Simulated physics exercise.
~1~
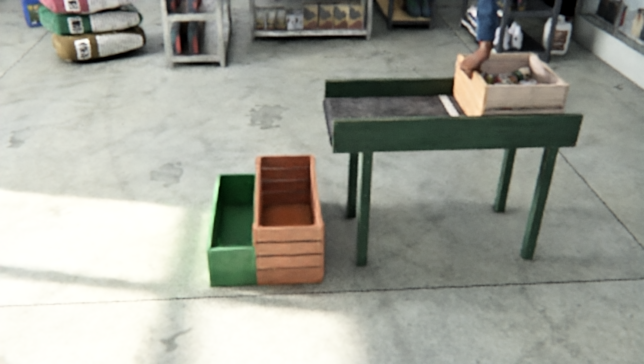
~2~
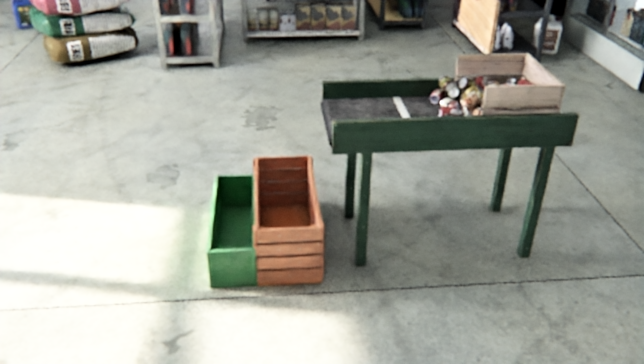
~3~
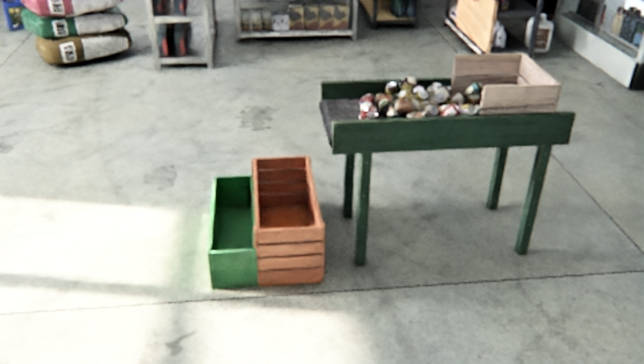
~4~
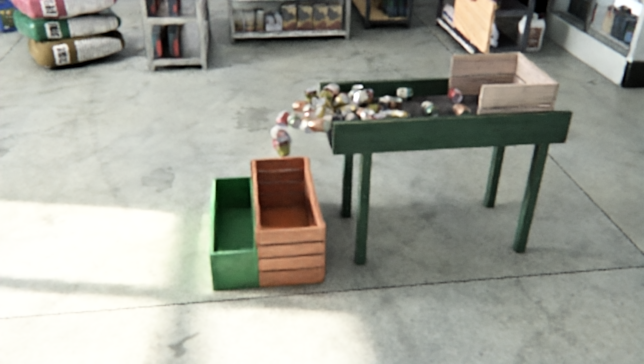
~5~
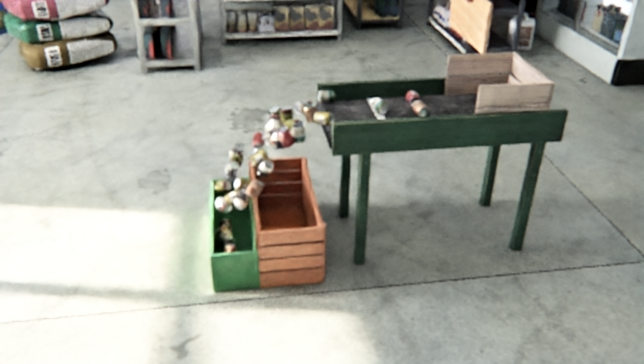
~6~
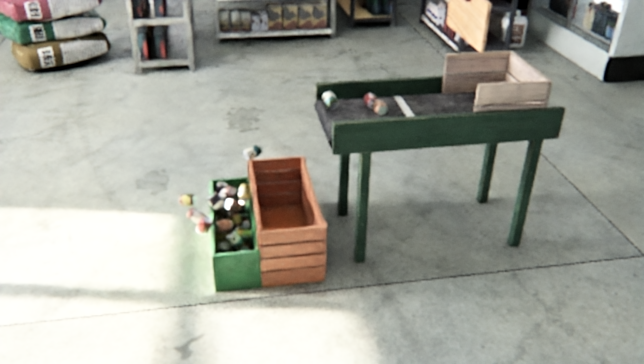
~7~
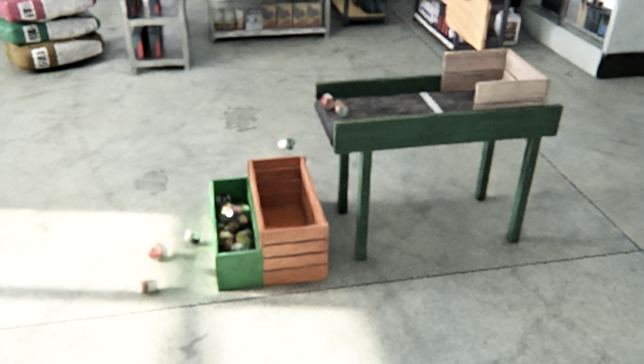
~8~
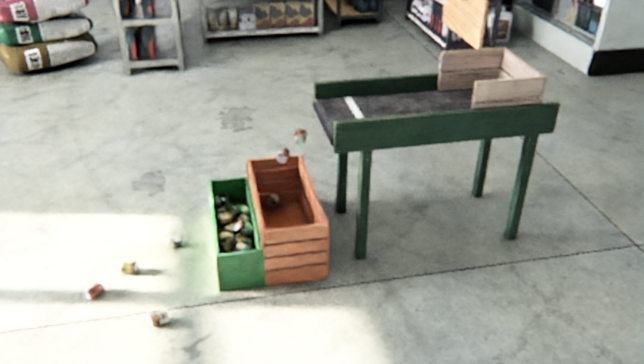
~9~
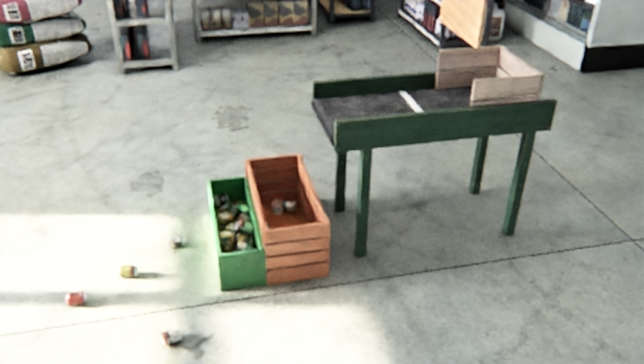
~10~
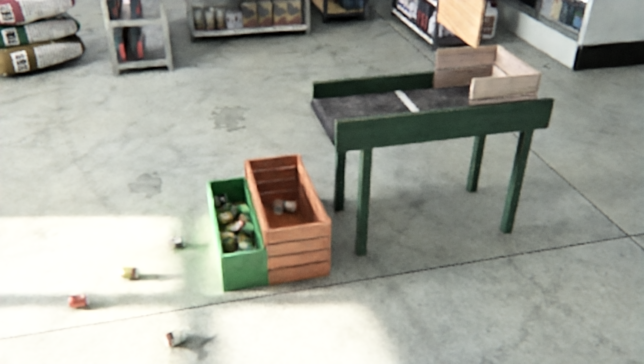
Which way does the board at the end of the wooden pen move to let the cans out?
The board moves up, ending above the belt and leaving the end of the pen open.
